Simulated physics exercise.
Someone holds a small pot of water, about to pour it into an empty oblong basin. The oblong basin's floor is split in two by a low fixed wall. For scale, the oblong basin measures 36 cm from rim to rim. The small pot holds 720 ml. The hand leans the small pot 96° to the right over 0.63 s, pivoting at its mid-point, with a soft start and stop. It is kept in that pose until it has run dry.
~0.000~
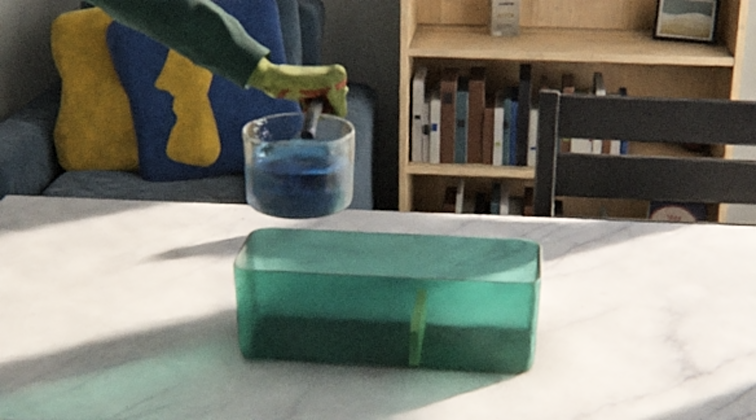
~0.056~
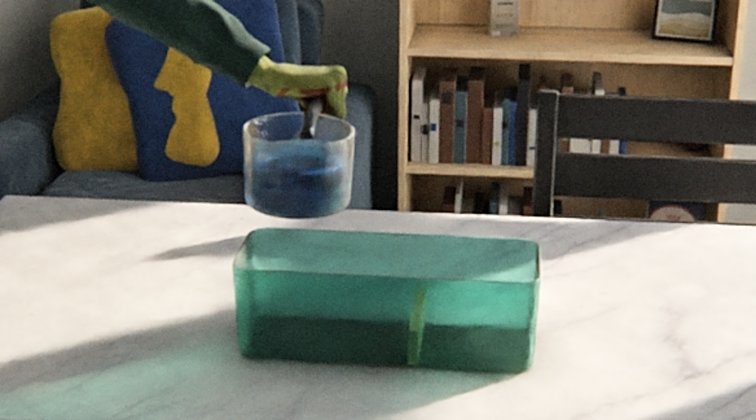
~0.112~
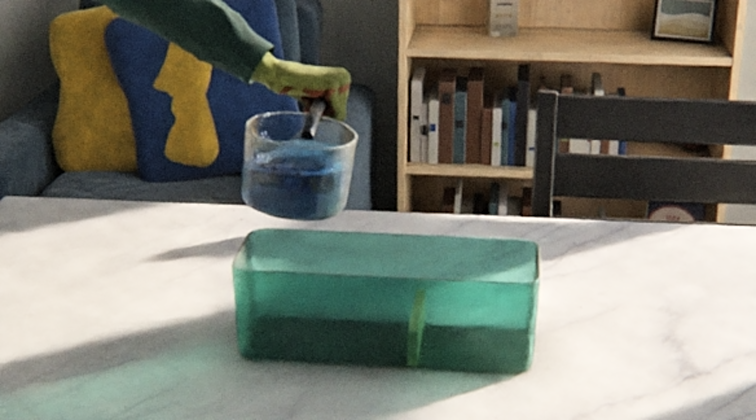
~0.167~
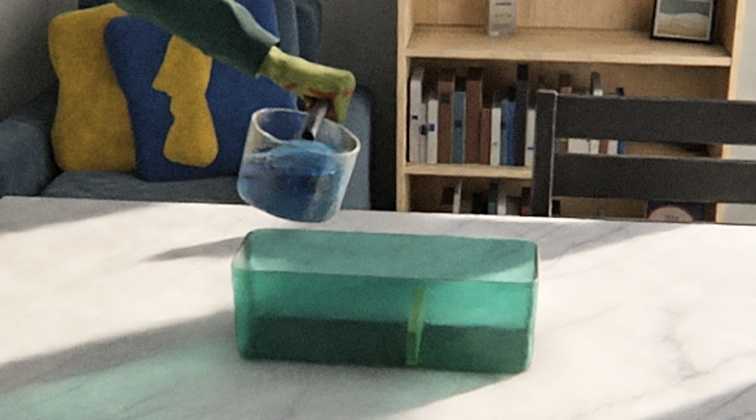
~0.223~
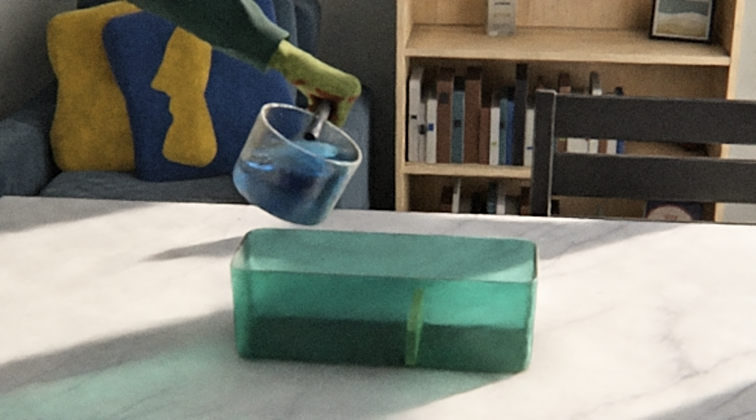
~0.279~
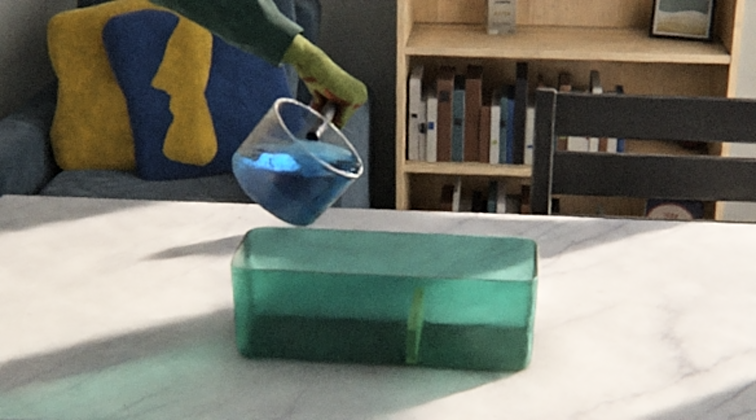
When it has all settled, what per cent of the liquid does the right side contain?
The right side contains about 10 per cent.
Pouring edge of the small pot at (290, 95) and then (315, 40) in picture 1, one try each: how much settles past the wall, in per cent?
I'd say 10 percent on the first go, 5 percent on the next.
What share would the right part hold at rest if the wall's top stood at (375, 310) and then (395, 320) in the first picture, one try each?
90 then 70 %.
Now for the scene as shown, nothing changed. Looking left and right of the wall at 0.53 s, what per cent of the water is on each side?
Left: Around 20. Right: Around 1.
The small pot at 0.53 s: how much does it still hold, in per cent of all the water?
Fraction remaining: Approx. 50 per cent.
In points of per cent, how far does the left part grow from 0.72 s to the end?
Close to 22% of the whole.
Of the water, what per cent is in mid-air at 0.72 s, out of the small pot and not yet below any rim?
8 per cent, roughly.
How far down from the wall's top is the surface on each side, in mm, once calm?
For the left, around 22 mm; for the right, around 42 mm.
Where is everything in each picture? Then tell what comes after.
In the first picture, it leans 0°; its right rim is at (353, 133); the water meets the walls at (250, 152) and (351, 156); the oblong basin's rim runs from (243, 249) to (540, 263); the wall's top is at (418, 310).
In the second picture, it leans 2°; its right rim is at (353, 134); the water meets the walls at (249, 152) and (350, 156).
In the third picture, it leans 7°; its right rim is at (355, 140); the water meets the walls at (248, 152) and (351, 157).
In the fourth picture, it leans 16°; its right rim is at (358, 149); the water meets the walls at (247, 153) and (352, 158).
In the fifth picture, it leans 27°; its right rim is at (359, 160); the water meets the walls at (243, 153) and (356, 160).
In the sixth picture, it leans 39°; its right rim is at (360, 172); the water meets the walls at (238, 149) and (362, 162).
After 0.53 s the tilt is 91° and 50 per cent is still to pour, 21 is left of the wall and 1 right of it.
After 0.72 s the tilt is 96° and 18 per cent is still to pour, 66 is left of the wall and 9 right of it.
After 0.92 s the tilt is 96° and 6 per cent is still to pour, 78 is left of the wall and 9 right of it.
After 1.13 s the tilt is 96° and 2 per cent is still to pour, 86 is left of the wall and 9 right of it.
In the end 88 per cent lies left of the wall, 10 right of it and 2 outside.
